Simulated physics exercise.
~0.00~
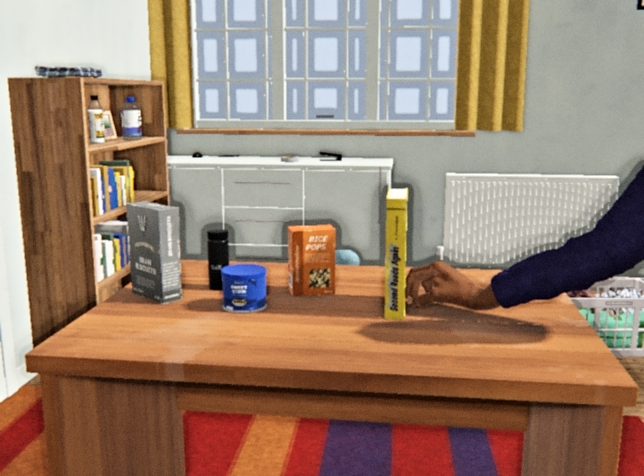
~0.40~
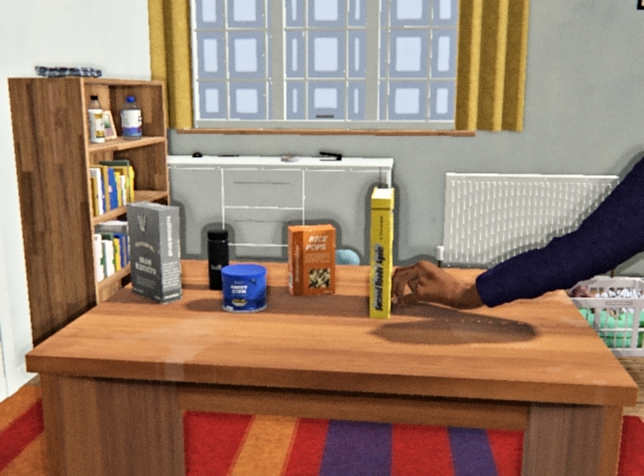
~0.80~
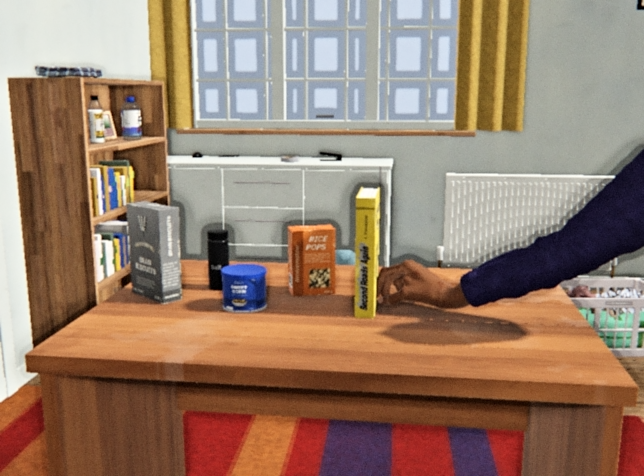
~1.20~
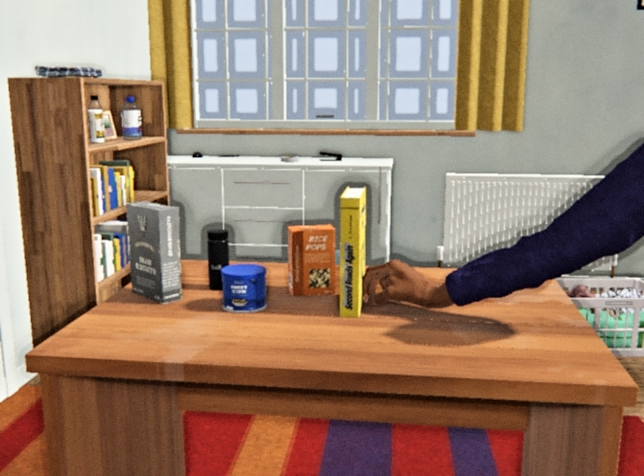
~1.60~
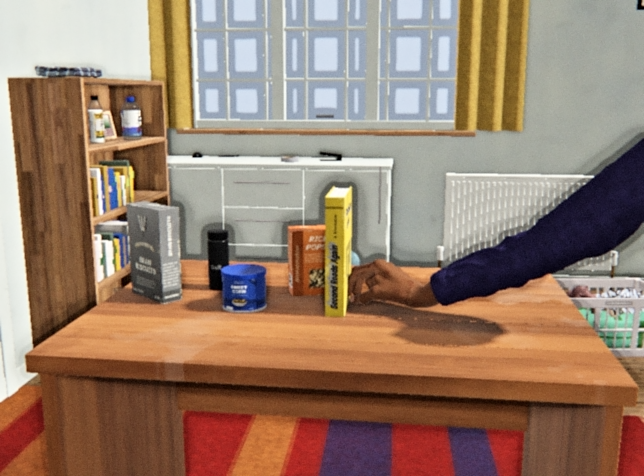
In this clip, a hand reaching in from the right pushes an upright yellow book slowly leftward across a wooden table, past a blue tin and orange, grey and black items that stay put, until the book stands partly in front of the orange packet, still upright.
